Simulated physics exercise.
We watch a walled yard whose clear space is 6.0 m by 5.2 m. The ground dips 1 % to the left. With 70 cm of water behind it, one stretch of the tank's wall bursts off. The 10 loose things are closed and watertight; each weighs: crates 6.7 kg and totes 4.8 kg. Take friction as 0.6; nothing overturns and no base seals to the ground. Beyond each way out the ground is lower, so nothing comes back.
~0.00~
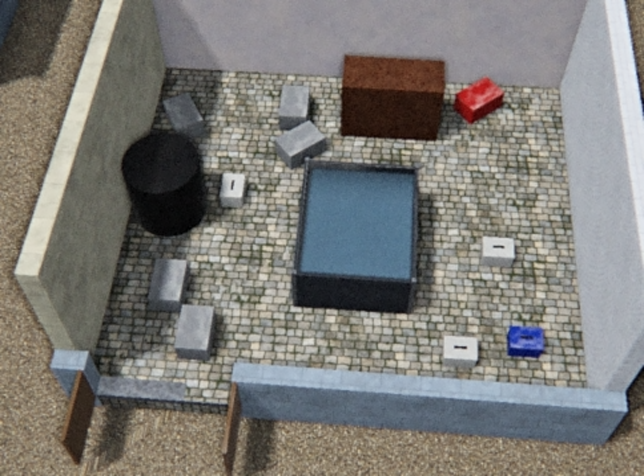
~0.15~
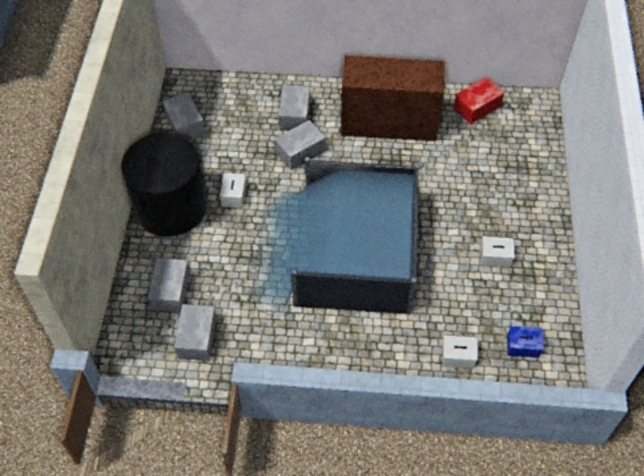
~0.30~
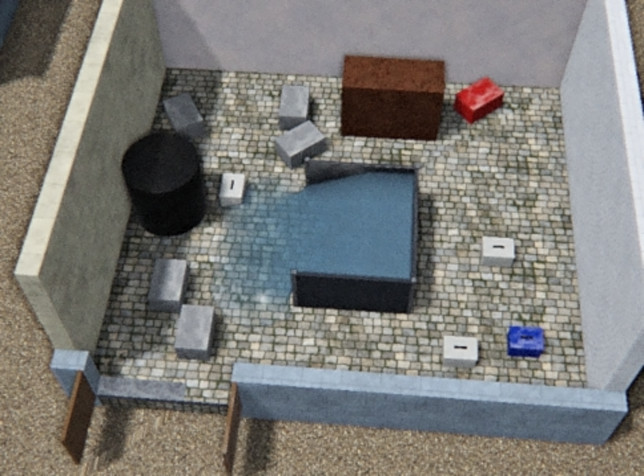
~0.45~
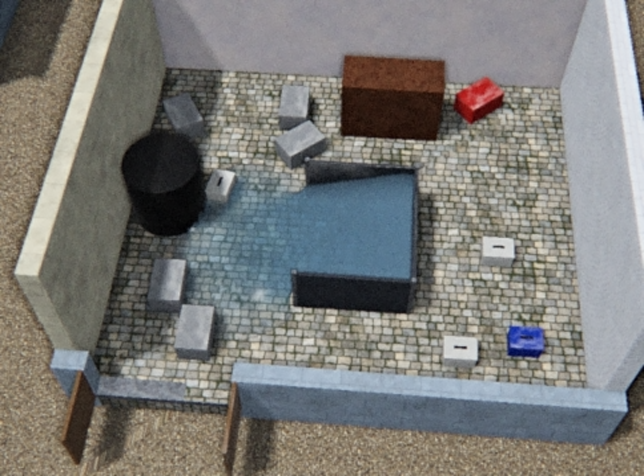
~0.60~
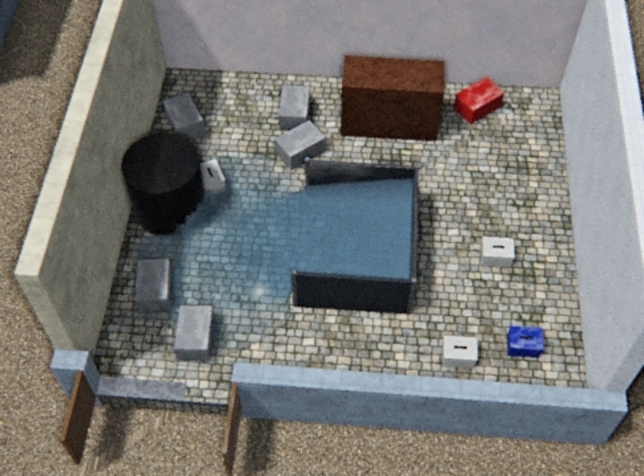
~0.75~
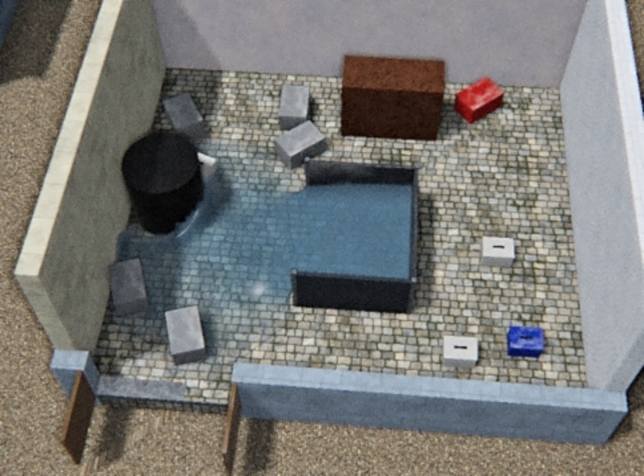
Blue water stands in a dark square tank in a walled yard, then pours out through its open left side and spreads across the paving. It pushes a small white box back beside the black barrel, then shifts two gray blocks leftward, while the red and blue boxes stay still.
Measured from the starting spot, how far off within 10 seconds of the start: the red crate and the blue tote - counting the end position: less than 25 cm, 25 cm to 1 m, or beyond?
The red crate ends far away; the blue tote stays put.
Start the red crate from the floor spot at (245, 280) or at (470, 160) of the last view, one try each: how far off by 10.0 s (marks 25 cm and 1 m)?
In turn: It travels far; it barely shifts.
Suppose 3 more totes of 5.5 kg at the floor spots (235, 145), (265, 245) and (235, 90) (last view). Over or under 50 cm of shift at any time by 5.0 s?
In turn: Over, past it, over.
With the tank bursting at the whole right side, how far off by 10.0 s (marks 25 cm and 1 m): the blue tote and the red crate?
In that case the blue tote ends far away, the red crate travels far.
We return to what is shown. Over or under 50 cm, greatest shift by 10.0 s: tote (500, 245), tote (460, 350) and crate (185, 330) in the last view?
In that order: Under, short of it, past it.
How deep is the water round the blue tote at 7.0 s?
Roughly 0 cm.
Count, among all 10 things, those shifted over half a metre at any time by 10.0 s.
7 of them.
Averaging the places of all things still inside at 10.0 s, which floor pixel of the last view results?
Around (420, 216).
After 2.0 s the red crate is near (480, 93), 0.0 m from its start, aground; the blue tote is near (527, 337), 0.0 m from its start, aground; 1 of 10 are out; 3 afloat.
After 4.5 s the red crate is near (493, 100), 0.2 m from its start, aground; the blue tote is near (527, 337), 0.0 m from its start, aground; 2 of 10 are out; 3 afloat.
After 7.0 s the red crate is near (527, 135), 1.0 m from its start, aground; the blue tote is near (527, 337), 0.0 m from its start, aground; 2 of 10 are out; 4 afloat.
After 10.0 s the red crate is near (513, 181), 1.7 m from its start, aground; the blue tote is near (527, 337), 0.0 m from its start, aground; 2 of 10 are out; 4 afloat.
